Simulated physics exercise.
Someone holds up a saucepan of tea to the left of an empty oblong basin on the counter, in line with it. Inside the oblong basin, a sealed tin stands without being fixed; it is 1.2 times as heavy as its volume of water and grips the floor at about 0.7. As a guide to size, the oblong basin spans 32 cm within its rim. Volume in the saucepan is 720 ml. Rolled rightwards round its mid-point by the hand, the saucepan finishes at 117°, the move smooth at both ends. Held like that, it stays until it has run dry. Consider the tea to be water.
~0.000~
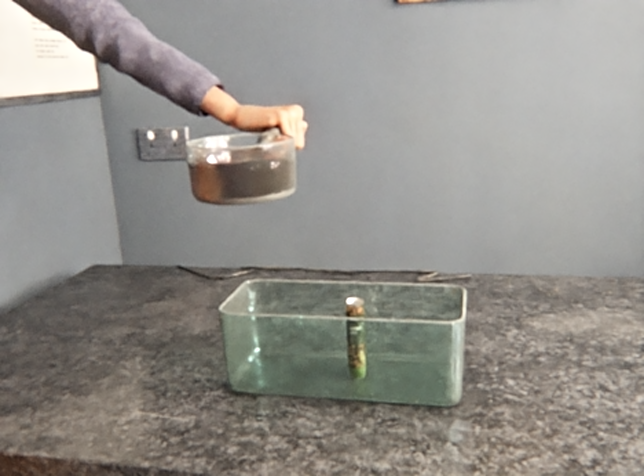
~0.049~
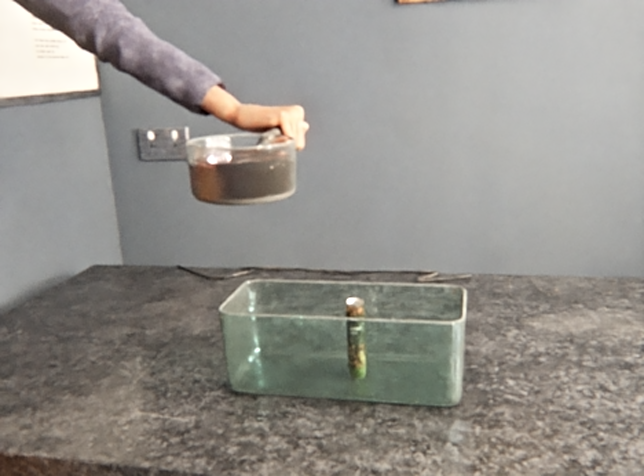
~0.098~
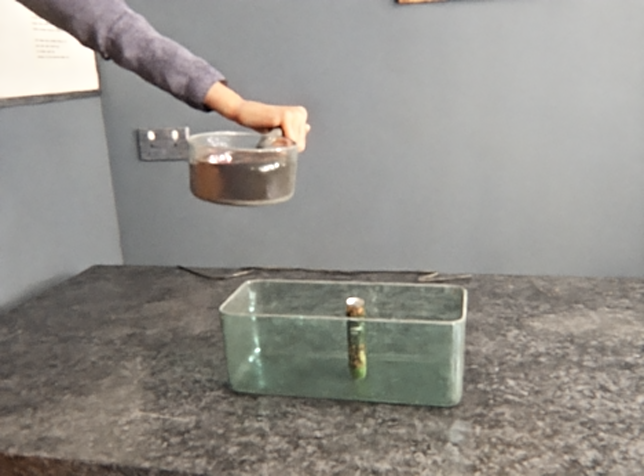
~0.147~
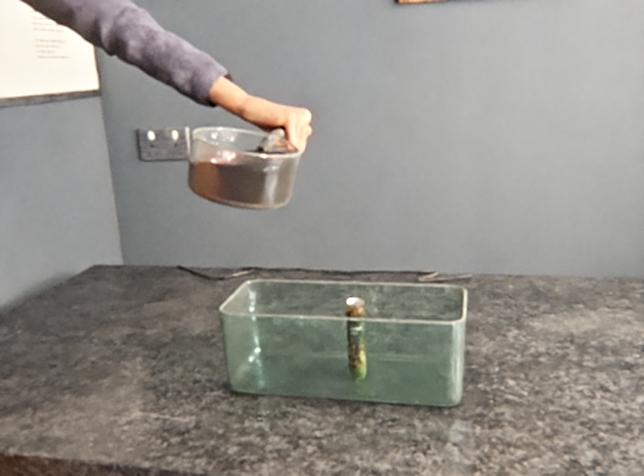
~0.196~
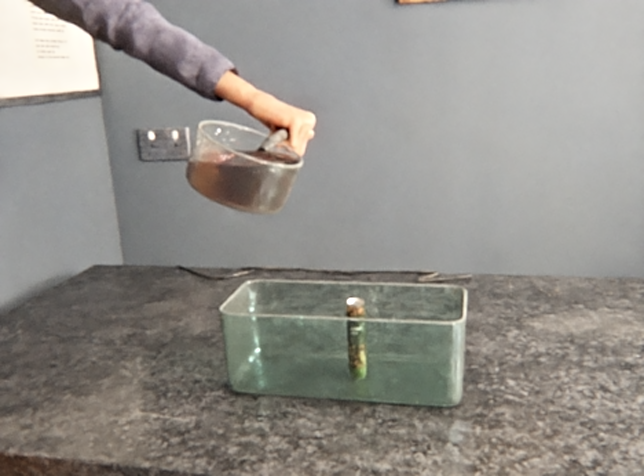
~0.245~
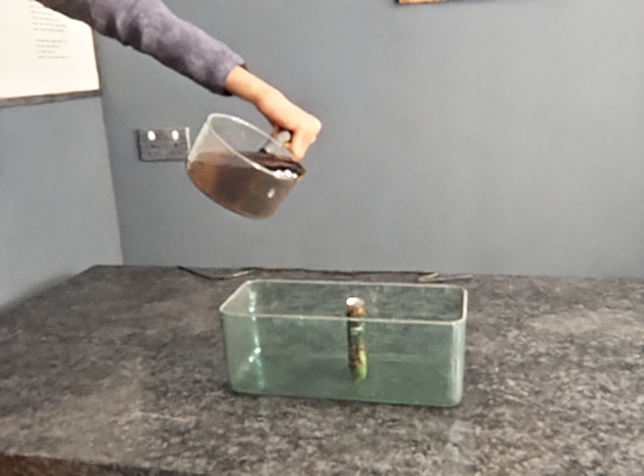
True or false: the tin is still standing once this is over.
False.
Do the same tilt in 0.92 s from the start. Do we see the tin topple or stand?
Well, the tin simply tips.
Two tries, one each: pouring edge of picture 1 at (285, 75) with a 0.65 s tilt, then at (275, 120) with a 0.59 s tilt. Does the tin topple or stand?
Run one: It tumbles. Run two: It tumbles.
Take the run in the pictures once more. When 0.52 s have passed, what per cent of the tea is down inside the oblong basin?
Some 24 per cent.
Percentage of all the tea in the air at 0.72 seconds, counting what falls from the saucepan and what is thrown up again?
Roughly 7 %.
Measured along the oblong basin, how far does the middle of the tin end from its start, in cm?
8.5 cm.
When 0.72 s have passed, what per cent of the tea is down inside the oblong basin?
I'd put it at roughly 90 per cent.
By 0.52 s the tilt is 105° and 19 per cent is still to pour; the tin stands where it began.
By 0.72 s the tilt is 117° and 2 per cent is still to pour; the tin leans 6°.
By 0.92 s the tilt is 117° and 0 per cent is still to pour; the tin leans 52°.
By 1.15 s the tilt is 117° and 0 per cent is still to pour; the tin lies on its side.
At rest the tin lies on its side.
